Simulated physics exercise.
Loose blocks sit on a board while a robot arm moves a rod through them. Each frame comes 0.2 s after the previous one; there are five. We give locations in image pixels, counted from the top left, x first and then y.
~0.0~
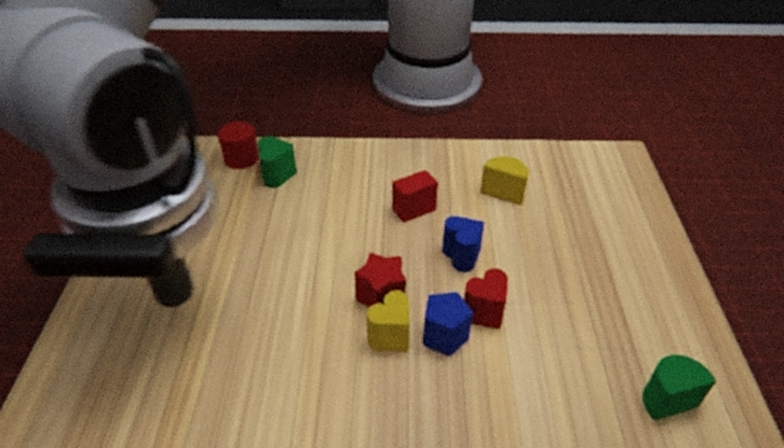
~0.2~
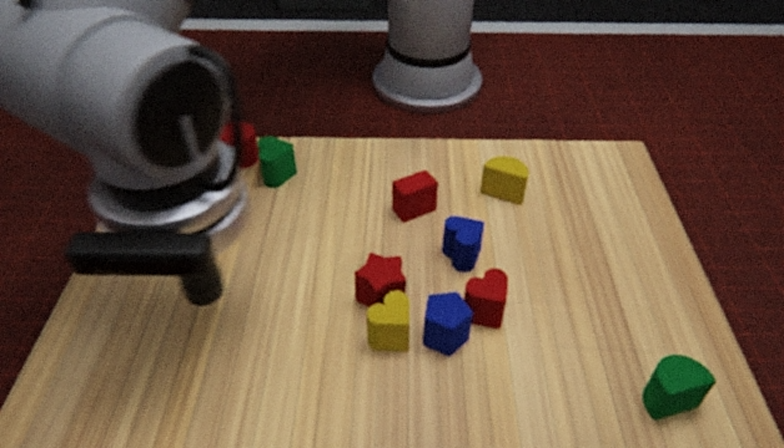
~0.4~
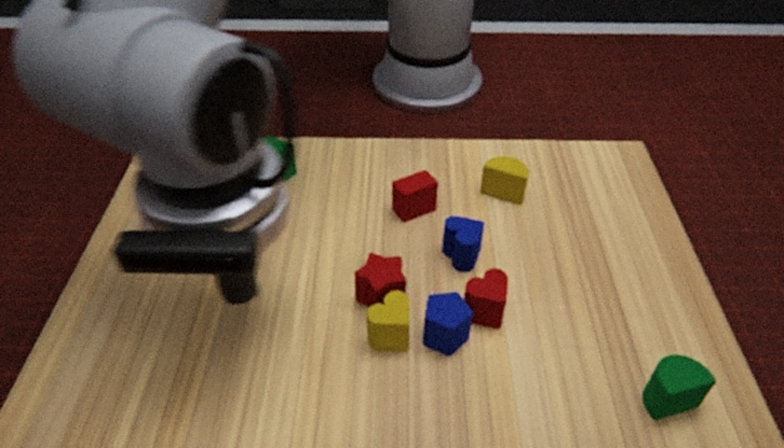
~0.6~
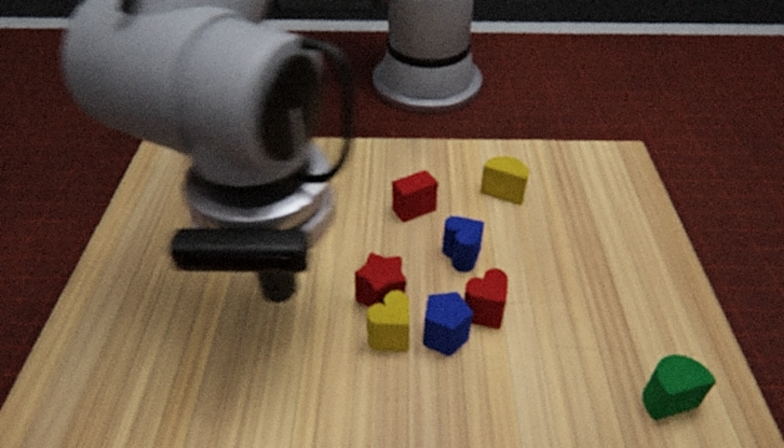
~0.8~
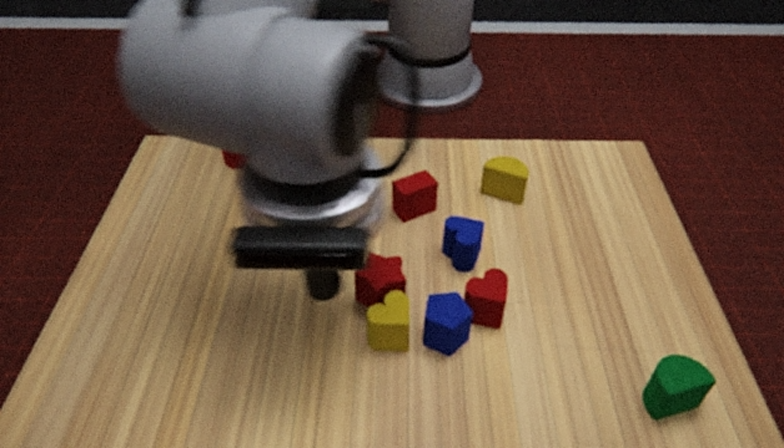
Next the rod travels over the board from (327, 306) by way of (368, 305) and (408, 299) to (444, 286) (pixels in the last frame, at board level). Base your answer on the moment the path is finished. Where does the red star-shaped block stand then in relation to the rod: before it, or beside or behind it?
I'd say it is still being pushed.
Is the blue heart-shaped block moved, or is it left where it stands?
Once the rod is done, the blue heart-shaped block is in a new spot.
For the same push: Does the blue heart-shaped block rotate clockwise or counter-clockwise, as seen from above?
Prediction: Counterclockwise.
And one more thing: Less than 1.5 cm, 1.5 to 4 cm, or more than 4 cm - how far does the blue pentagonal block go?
It gets moved under 1.5 cm.
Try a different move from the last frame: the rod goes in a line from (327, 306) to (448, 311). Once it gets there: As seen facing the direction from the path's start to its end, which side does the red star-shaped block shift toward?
Measured against the direction from start to end, the red star-shaped block shifts toward the left-hand side.
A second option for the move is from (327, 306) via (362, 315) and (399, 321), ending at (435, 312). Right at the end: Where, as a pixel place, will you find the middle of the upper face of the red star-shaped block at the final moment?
(414, 259)
On the path given first. One third of the way, rod (369, 287); red star-shaped block (409, 265).
Two thirds of the way, rod (409, 281); red star-shaped block (442, 257), turned 15° clockwise.
At the end, rod (446, 268); red star-shaped block (480, 247), turned 20° clockwise; yellow heart-shaped block unmoved; blue pentagonal block unmoved; blue heart-shaped block (476, 220), turned 50° anticlockwise.
